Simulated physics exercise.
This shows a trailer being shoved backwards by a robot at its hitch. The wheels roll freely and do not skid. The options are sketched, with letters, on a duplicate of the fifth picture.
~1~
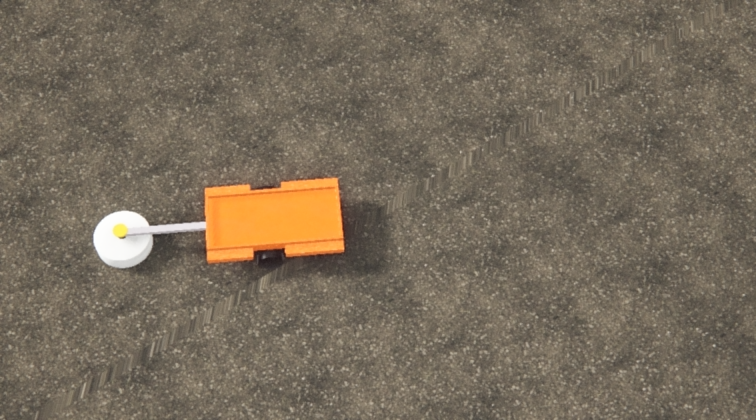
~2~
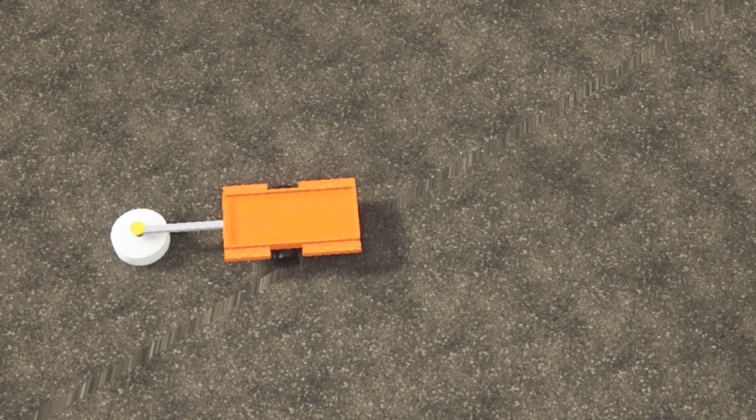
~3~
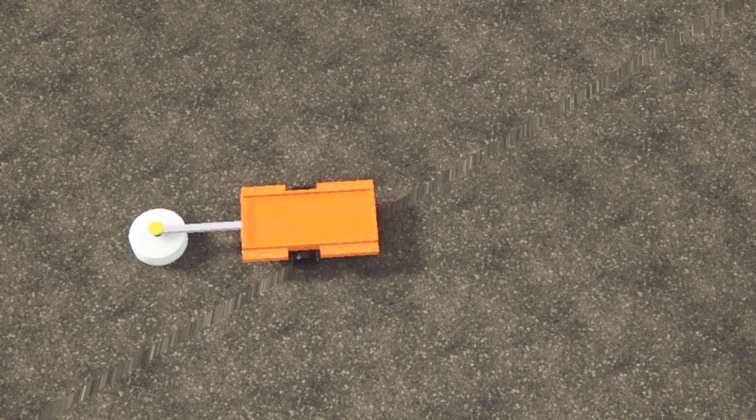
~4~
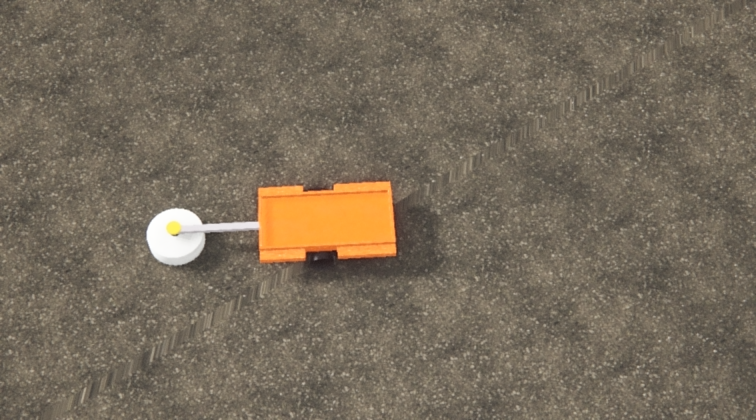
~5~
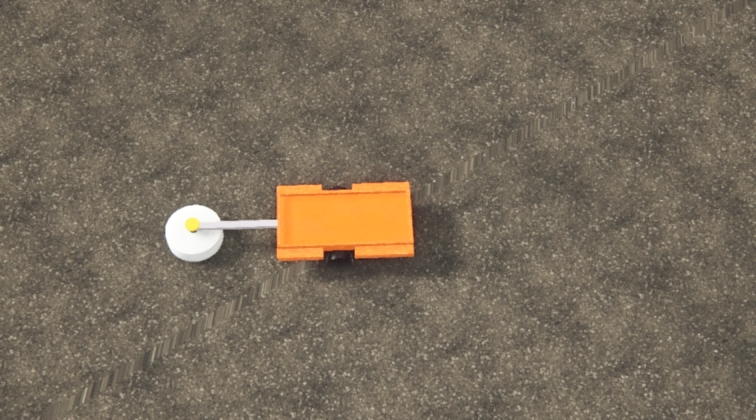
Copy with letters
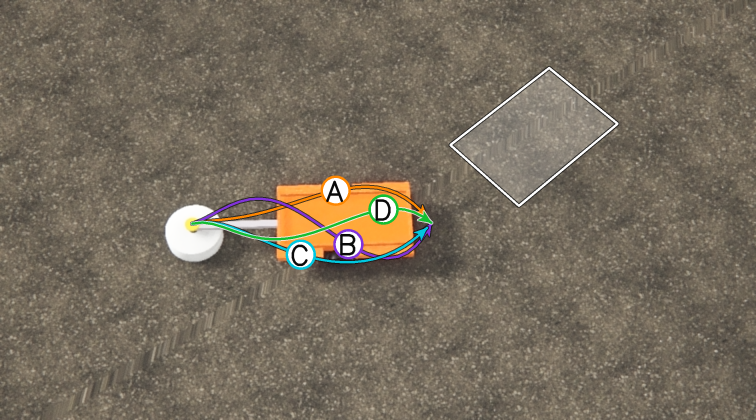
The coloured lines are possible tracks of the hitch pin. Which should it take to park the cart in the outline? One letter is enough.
Line C does it.
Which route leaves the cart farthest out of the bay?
A is the worst.
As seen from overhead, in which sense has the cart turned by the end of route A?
On that route, clockwise.
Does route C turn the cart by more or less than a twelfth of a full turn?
It turns more than that.
On the marked copy, A from (192, 224) via (316, 196) to (427, 218); B from (192, 224) via (323, 227) to (432, 223); C from (192, 224) via (311, 258) to (427, 228); D from (192, 224) via (315, 232) to (432, 223); the bay at (535, 134).
With C. Early on, robot (279, 254), cart (425, 210).
Further on, robot (368, 268), cart (485, 180).
At the end, robot (431, 230), cart (536, 139); the cart stands in the bay.
As for the rest, A leaves the cart at (579, 268), out of the bay; B leaves the cart at (582, 220), out of the bay; D leaves the cart at (572, 184), out of the bay.
